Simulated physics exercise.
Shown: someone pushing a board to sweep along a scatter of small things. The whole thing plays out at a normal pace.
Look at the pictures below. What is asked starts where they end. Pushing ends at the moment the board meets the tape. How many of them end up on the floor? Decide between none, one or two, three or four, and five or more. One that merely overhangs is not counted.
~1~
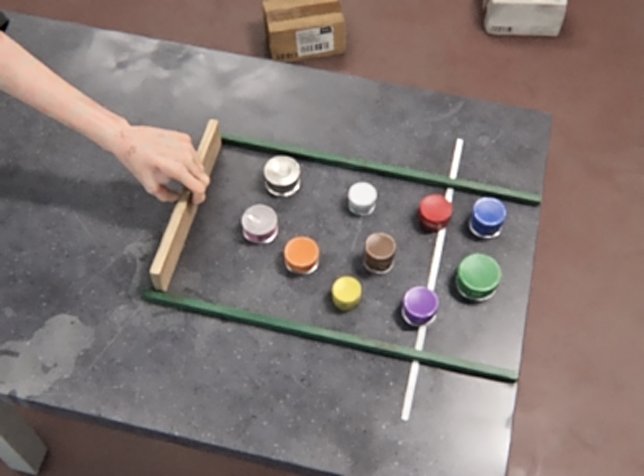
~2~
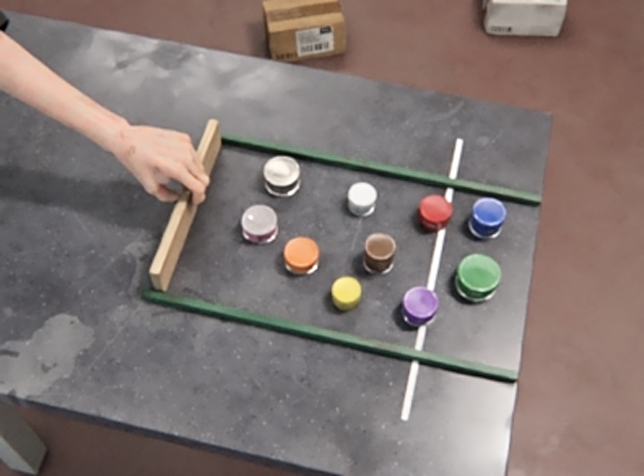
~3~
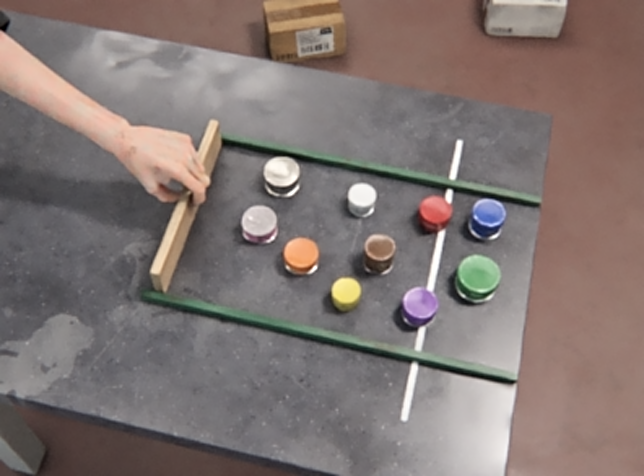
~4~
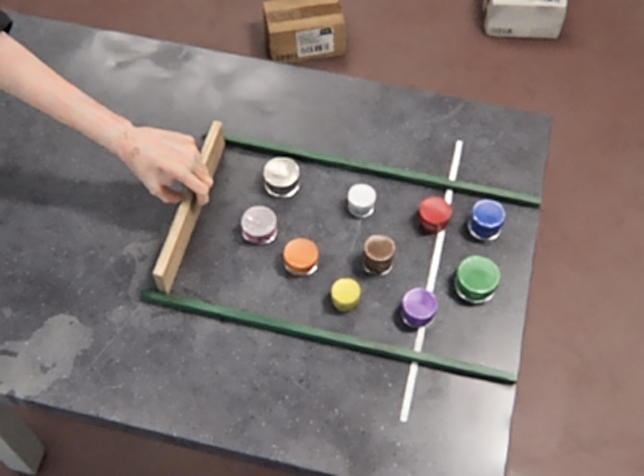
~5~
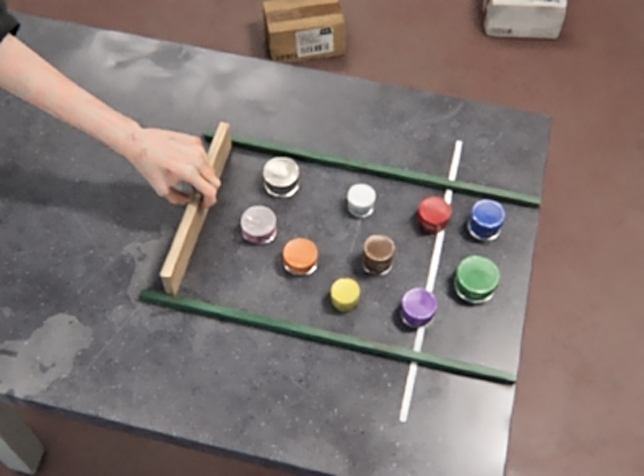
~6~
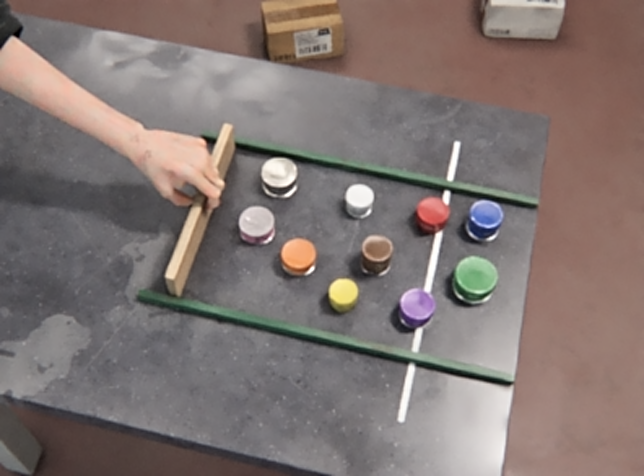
Decision: None.
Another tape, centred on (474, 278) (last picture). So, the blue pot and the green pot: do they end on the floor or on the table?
The blue pot goes off the edge; the green pot goes off the edge.
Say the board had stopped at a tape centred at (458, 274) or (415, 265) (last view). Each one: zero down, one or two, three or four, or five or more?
First one to two, second zero.
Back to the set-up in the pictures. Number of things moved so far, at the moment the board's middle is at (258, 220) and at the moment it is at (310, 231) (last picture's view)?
It comes to 2 for the first spot, 4 for the other.
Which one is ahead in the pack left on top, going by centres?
The green pot finishes nearest.
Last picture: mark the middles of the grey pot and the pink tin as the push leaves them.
The grey pot ends up near (462, 207), and the pink tin near (451, 258).
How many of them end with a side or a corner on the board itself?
It's touching 5 at the end.
Early on, none off yet; green pot at rest near (475, 280); blue pot at rest near (484, 221); purple tin at rest near (417, 309).
Finally, the number that fall off is zero.
